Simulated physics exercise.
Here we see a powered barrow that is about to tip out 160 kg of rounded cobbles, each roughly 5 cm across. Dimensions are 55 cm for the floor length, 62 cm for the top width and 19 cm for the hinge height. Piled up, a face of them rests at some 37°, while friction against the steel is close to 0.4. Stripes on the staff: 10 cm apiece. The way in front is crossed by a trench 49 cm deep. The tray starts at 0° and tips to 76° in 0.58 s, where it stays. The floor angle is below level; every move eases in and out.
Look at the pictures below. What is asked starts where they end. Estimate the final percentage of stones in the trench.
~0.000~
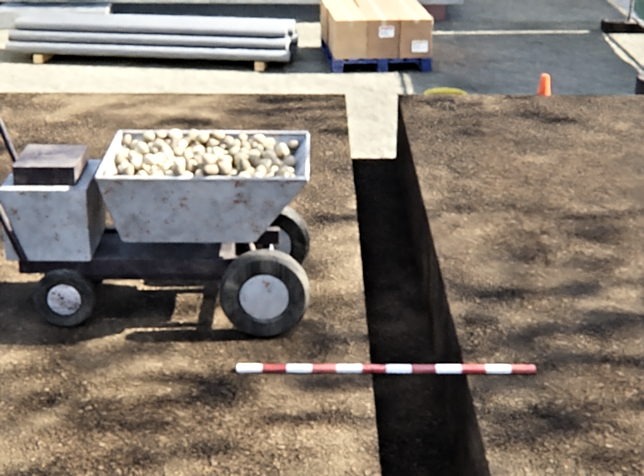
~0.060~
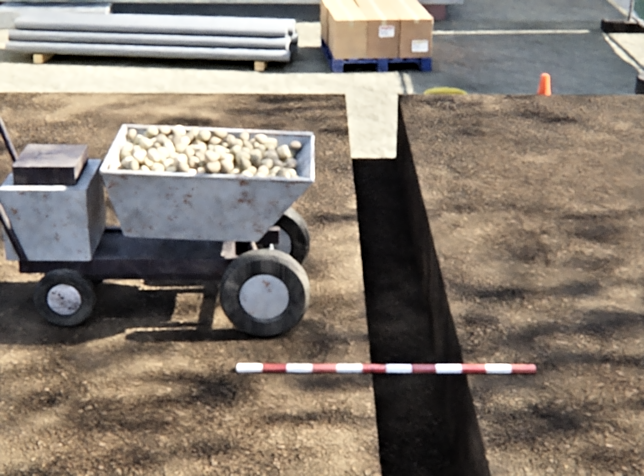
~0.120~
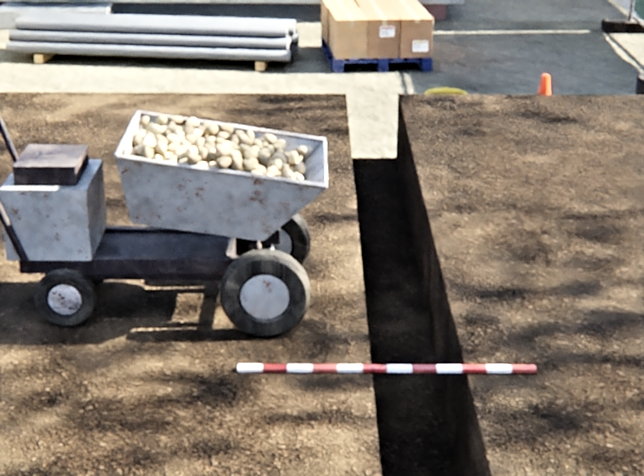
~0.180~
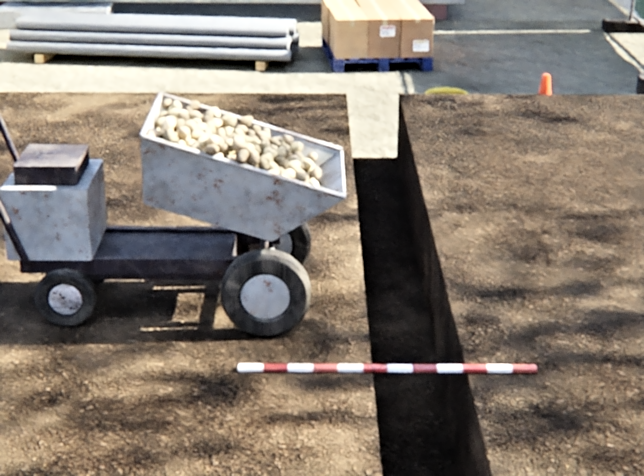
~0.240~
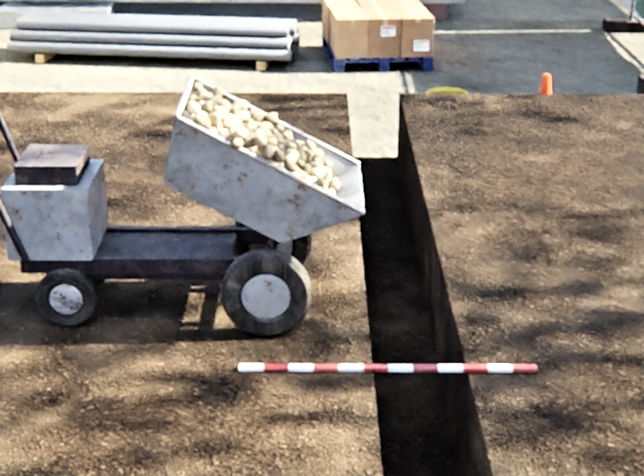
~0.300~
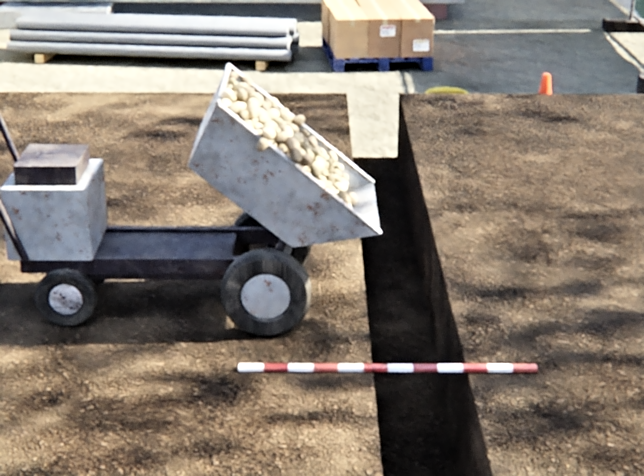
I would say 54 percent.
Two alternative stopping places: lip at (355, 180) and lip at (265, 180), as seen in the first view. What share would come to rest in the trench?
Roughly 20 in a hundred, then 85 in a hundred.
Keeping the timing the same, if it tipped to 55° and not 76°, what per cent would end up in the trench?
Some 35% would finish there.
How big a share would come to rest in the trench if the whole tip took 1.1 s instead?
I'd put it at roughly 75 per cent.
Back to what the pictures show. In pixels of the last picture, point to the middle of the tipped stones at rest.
I'd put it close to (442, 371).
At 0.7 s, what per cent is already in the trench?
Close to 30 per cent has got there by then.
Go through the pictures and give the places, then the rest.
In the first picture, the tray is at 0°, its lip at (308, 179); the top of the load is at (183, 143).
The second picture shows lip at (313, 181), floor tilted 2°, highest stones at (170, 139); the stones move at 0.5 m/s on average.
In the third picture, the tray is at 8°, its lip at (327, 187); the top of the load is at (168, 129); the stones move at 1.1 m/s on average.
The fourth picture shows lip at (345, 197), floor tilted 17°, highest stones at (178, 114); the stones move at 1.5 m/s on average.
The fifth picture shows lip at (364, 213), floor tilted 28°, highest stones at (201, 99); the stones move at 1.7 m/s on average.
The sixth picture shows lip at (380, 233), floor tilted 40°, highest stones at (235, 88); the stones move at 1.8 m/s on average.
After 0.4 s the floor is at 63°; 100 % in the tray; the foremost stones are at (390, 242).
After 0.7 s the floor is at 76°; 50 % in the tray, 30 % in the trench, 19 % past the trench; the foremost stones are at (490, 301).
After 1.0 s the floor is at 76°; 7 % in the tray, 46 % in the trench, 47 % past the trench; the foremost stones are past the picture's edge.
After 3.0 s the floor is at 76°; 0 % in the tray, 54 % in the trench, 46 % past the trench; the foremost stones are past the picture's edge.
